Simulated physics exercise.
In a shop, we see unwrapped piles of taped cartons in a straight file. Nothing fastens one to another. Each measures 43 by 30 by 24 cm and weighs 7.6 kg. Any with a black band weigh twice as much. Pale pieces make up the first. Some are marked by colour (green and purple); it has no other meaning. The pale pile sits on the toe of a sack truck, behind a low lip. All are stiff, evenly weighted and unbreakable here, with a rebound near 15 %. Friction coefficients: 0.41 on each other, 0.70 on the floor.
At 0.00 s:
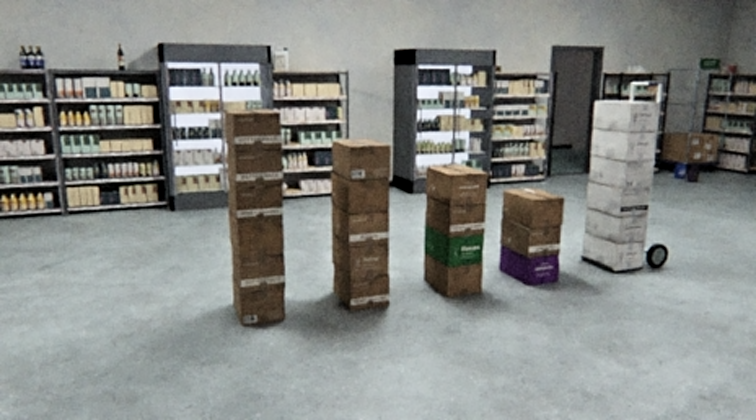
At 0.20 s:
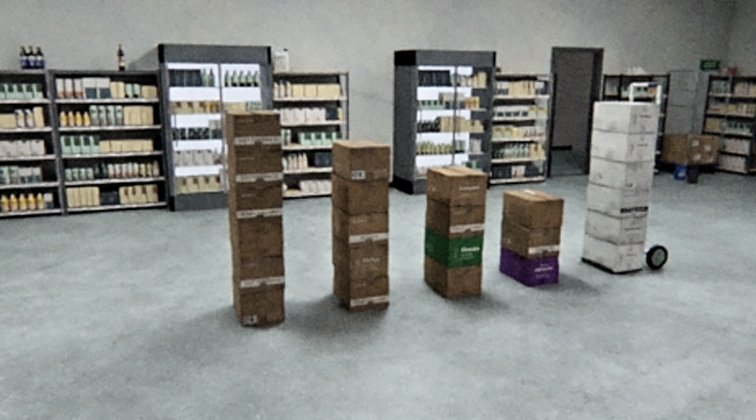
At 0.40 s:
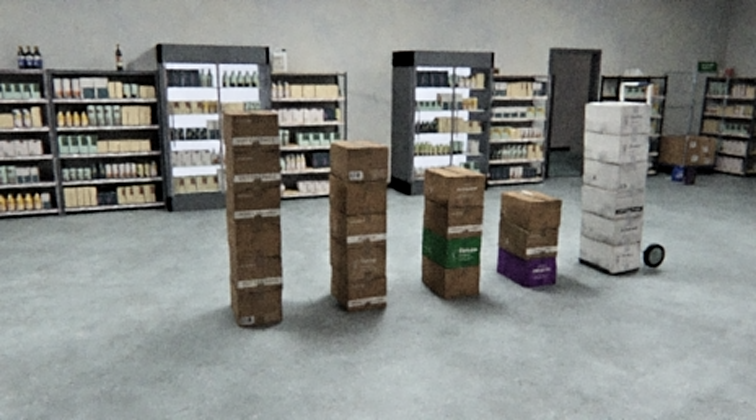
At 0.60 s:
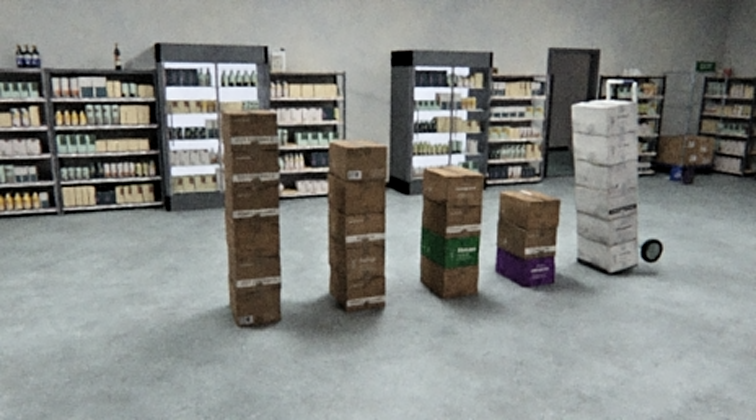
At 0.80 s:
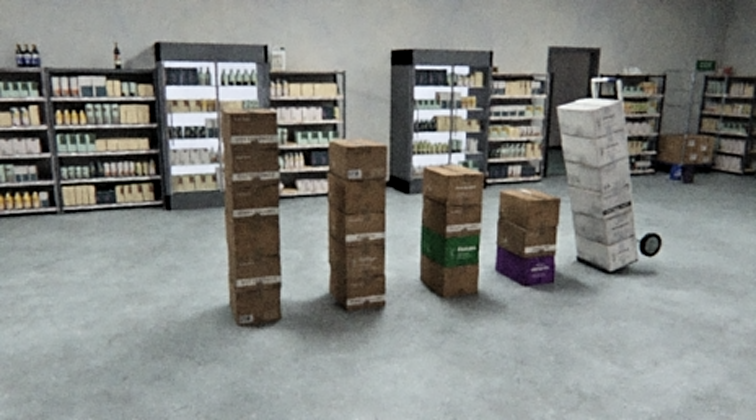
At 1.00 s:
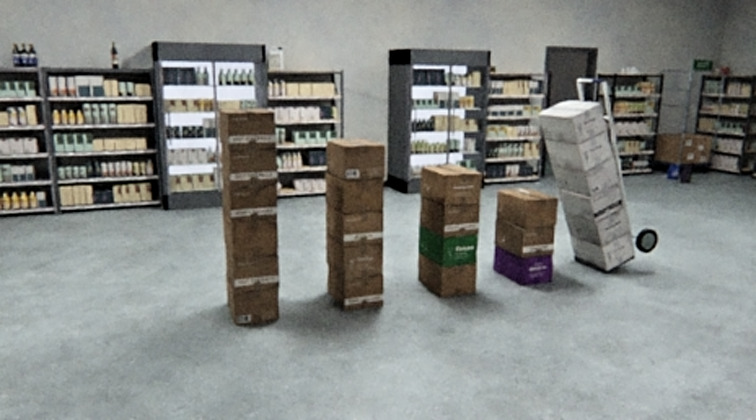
A tall stack of white cartons stands on a hand truck at the right of a grey-floored storeroom, seen from slightly above, with stocked shelves and lit glass-door coolers behind. Four brown carton stacks descend in height from left to right beside it, the third with a green carton, the shortest with a purple base. The white stack and truck frame, upright at first, lean steadily leftward, while the brown stacks stay put.
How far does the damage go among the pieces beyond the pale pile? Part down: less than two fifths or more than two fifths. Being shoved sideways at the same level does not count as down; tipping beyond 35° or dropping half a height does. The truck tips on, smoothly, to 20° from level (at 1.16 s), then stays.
The part is under two fifths.
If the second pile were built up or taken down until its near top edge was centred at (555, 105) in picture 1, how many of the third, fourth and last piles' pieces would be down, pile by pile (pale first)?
In that case third 4, fourth 5, last 6.
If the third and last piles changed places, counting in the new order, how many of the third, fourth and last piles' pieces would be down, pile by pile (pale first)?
Then third 0, fourth 0, last 0.
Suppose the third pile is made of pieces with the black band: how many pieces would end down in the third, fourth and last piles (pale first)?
Then third 0, fourth 0, last 0.
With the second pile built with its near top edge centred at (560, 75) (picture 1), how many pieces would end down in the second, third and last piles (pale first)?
In that case second 6, third 4, last 6.
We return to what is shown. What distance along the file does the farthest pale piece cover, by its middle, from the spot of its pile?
About 170 cm.
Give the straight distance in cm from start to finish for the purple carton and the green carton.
Moved: Purple 0, green 30.
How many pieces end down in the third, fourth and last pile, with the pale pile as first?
Pieces: Third 0, fourth 0, last 0.
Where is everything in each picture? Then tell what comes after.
In the first picture (we follow the side turned to the camera), truck frame 0° forward; green carton (467, 251); purple carton (513, 264); no other piece has moved.
The second picture shows truck frame 0° forward; green carton (467, 252).
The third picture shows truck frame 3° forward, top of the pale pile leaning 3°; purple carton (511, 266); no other piece has moved.
The fourth picture shows truck frame 8° forward, top of the pale pile leaning 8°; purple carton (509, 266); no other piece has moved.
The fifth picture shows truck frame 14° forward, top of the pale pile leaning 14°; purple carton (509, 265); no other piece has moved.
The sixth picture shows truck frame (610, 118) 19° forward, top of the pale pile leaning 21°; purple carton (507, 265); green carton (461, 251); no other piece has moved.
Around 1.34 s, 6 of the pale pile down; none of the 18 other cartons down, 1 disturbed.
Around 1.92 s, 6 of the pale pile down; none of the 18 other cartons down, 6 disturbed; green carton tipped 5°.
Finally (3.2 s), 6 of the pale pile down; 2 of the 18 other cartons down; green carton tipped 34°; purple carton unmoved. That is 11 per cent. Seen by the last camera, middles, green carton near (416, 249), purple carton near (522, 263).
